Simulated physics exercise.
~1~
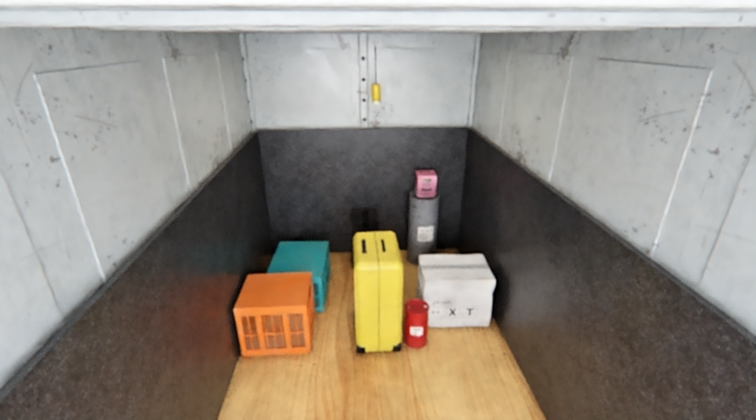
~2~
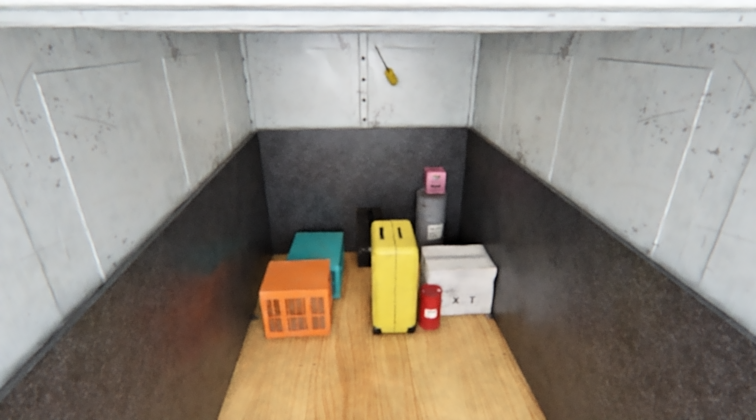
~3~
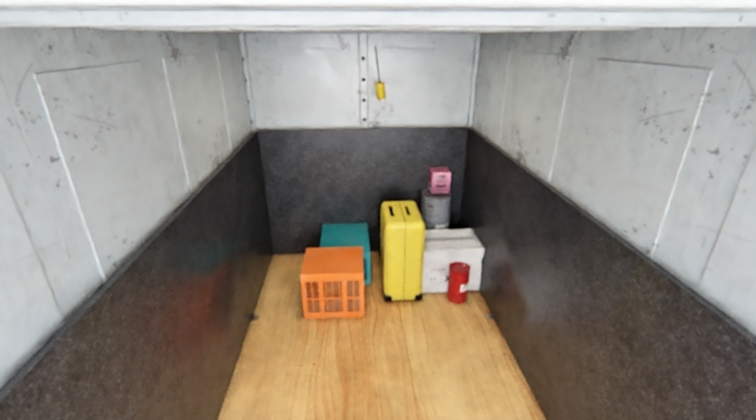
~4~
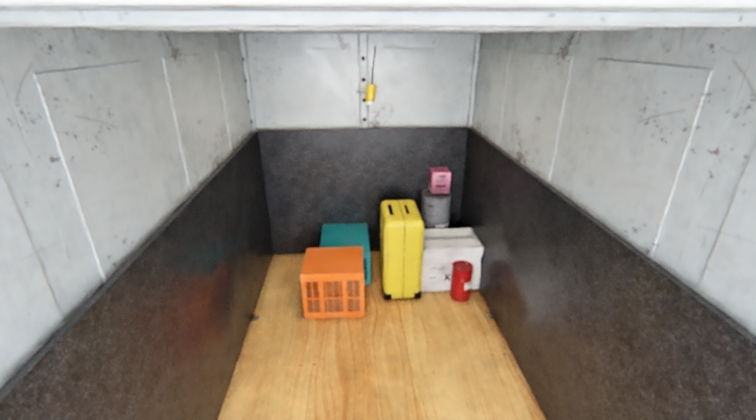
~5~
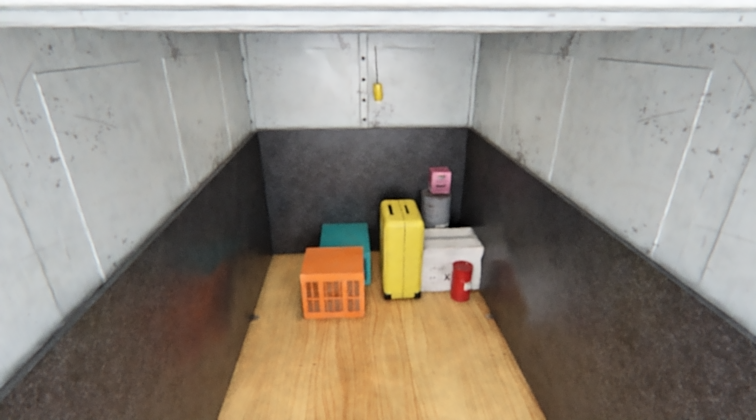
The clip shows orange and turquoise crates, a yellow suitcase, a white box, a red canister and other items sliding forwards in a van's load bay, most also shifting right, before settling upright near the front while a small yellow lamp swings above.
